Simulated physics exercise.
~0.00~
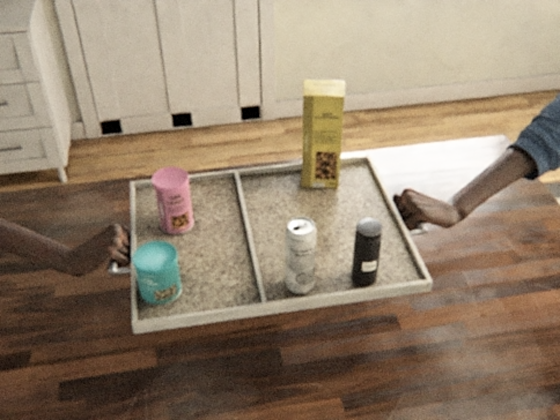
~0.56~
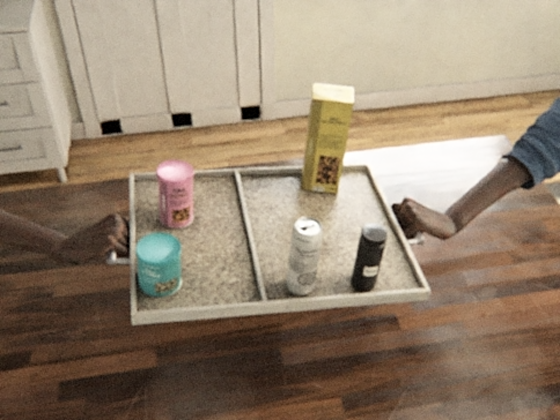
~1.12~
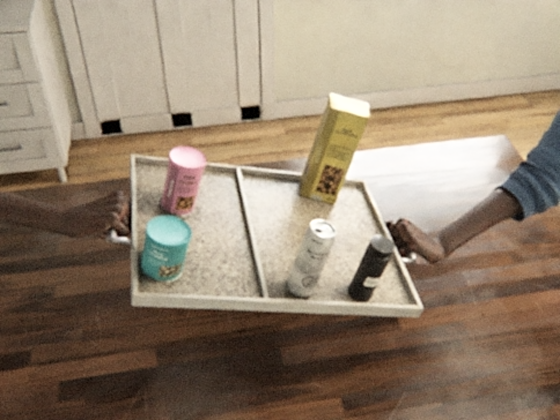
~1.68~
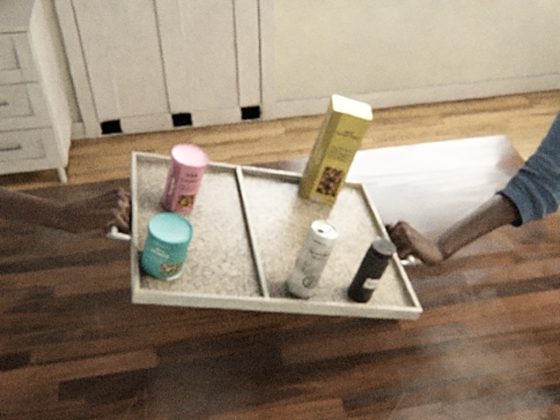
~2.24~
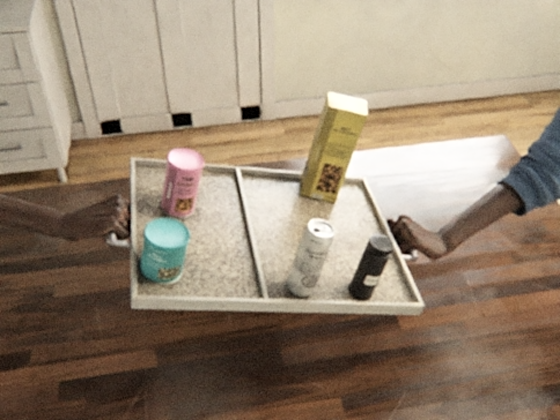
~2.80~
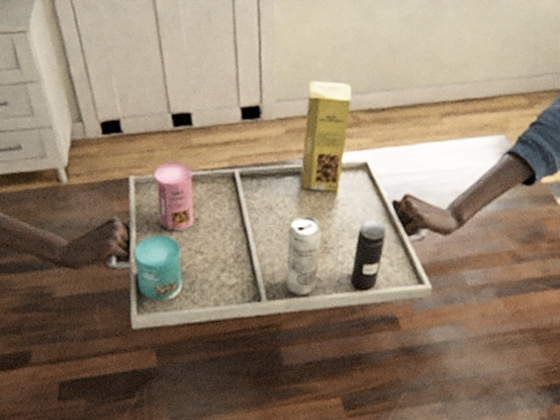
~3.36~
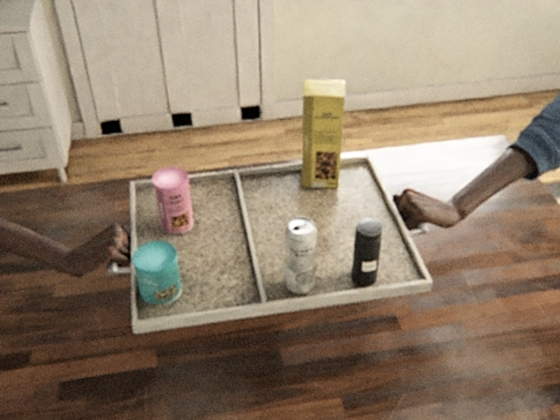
In this clip, two hands hold a divided tray carrying a pink tin, turquoise tin, white can, black shaker and yellow carton; its right side dips, the items lean, then the tray levels again with all five still standing on it.
